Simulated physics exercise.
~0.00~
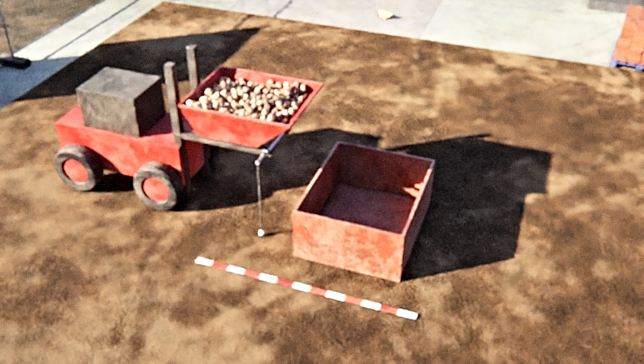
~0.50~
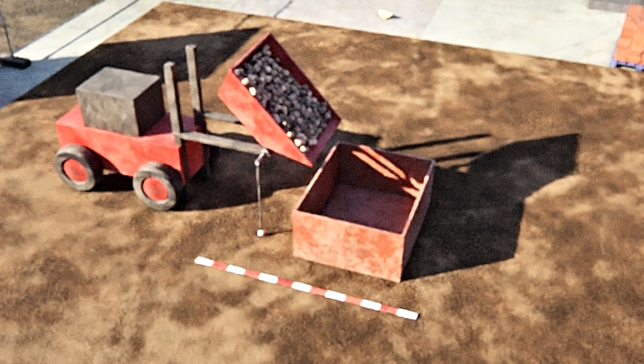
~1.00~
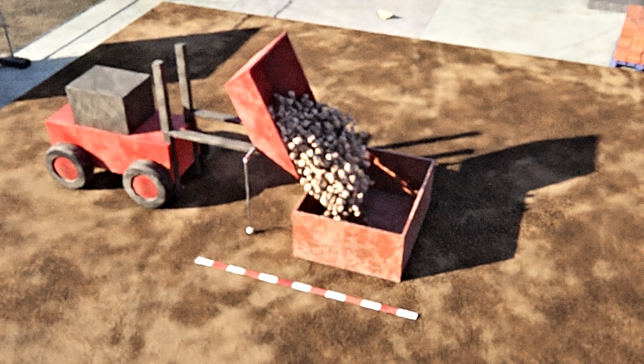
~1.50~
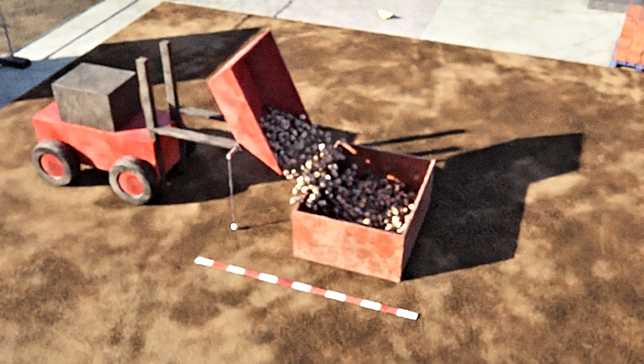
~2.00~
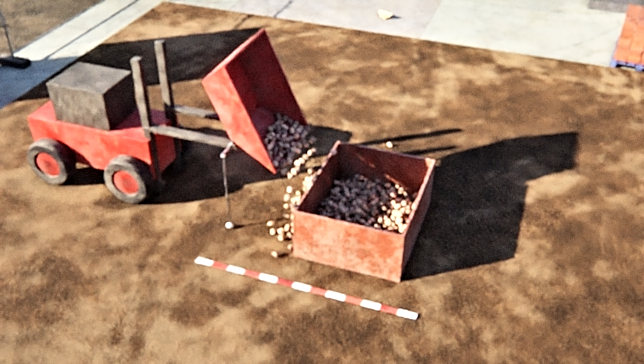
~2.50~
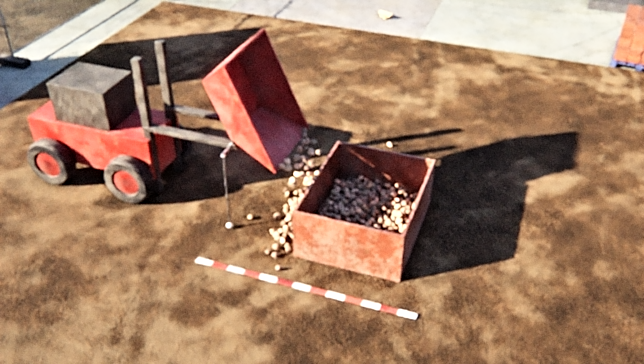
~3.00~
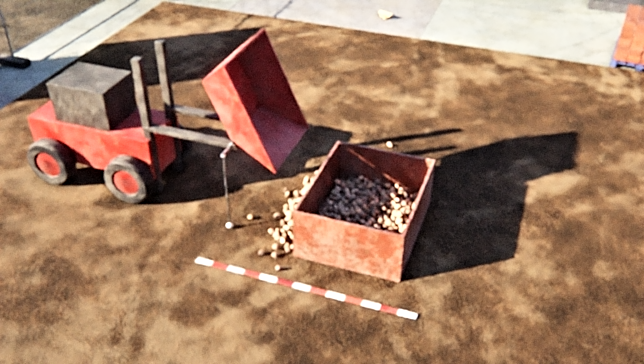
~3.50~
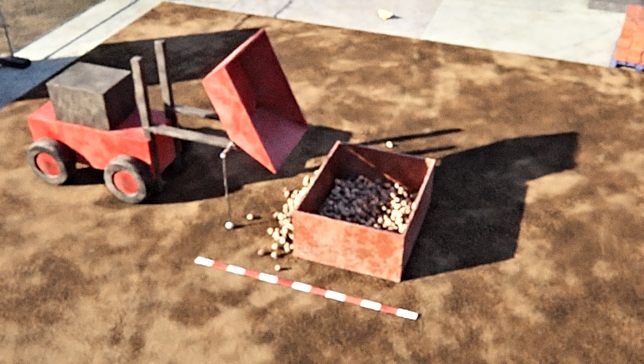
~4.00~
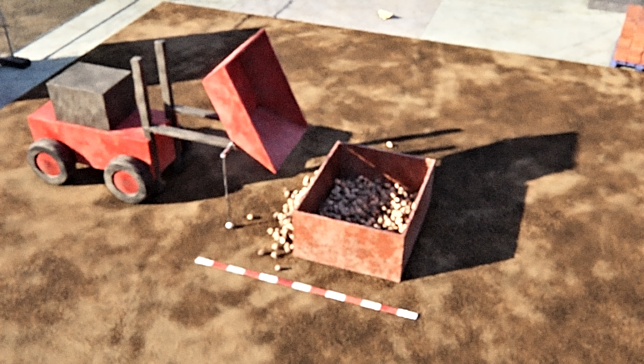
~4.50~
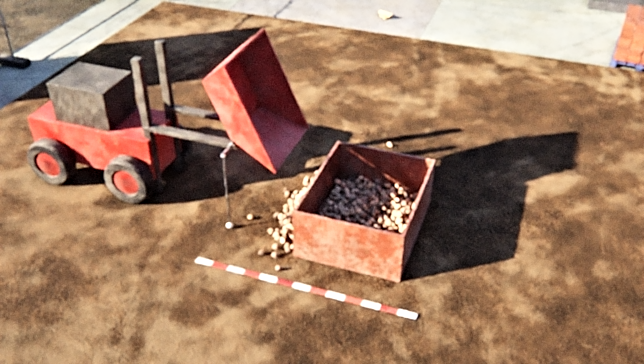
To begin with, a small red fork truck stands on brown ground, holding a red skip full of pale stones beside an open red bin, with a striped staff lying in front. The skip tips steeply to the right, and the stones start sliding toward its lower edge. They pour out in a thick stream into the bin while the truck backs away to the left. As the gap widens, the last stones drop short of the bin. Finally the truck stands still with its skip tilted and empty, most stones in the bin and a small heap spilled against its left side.
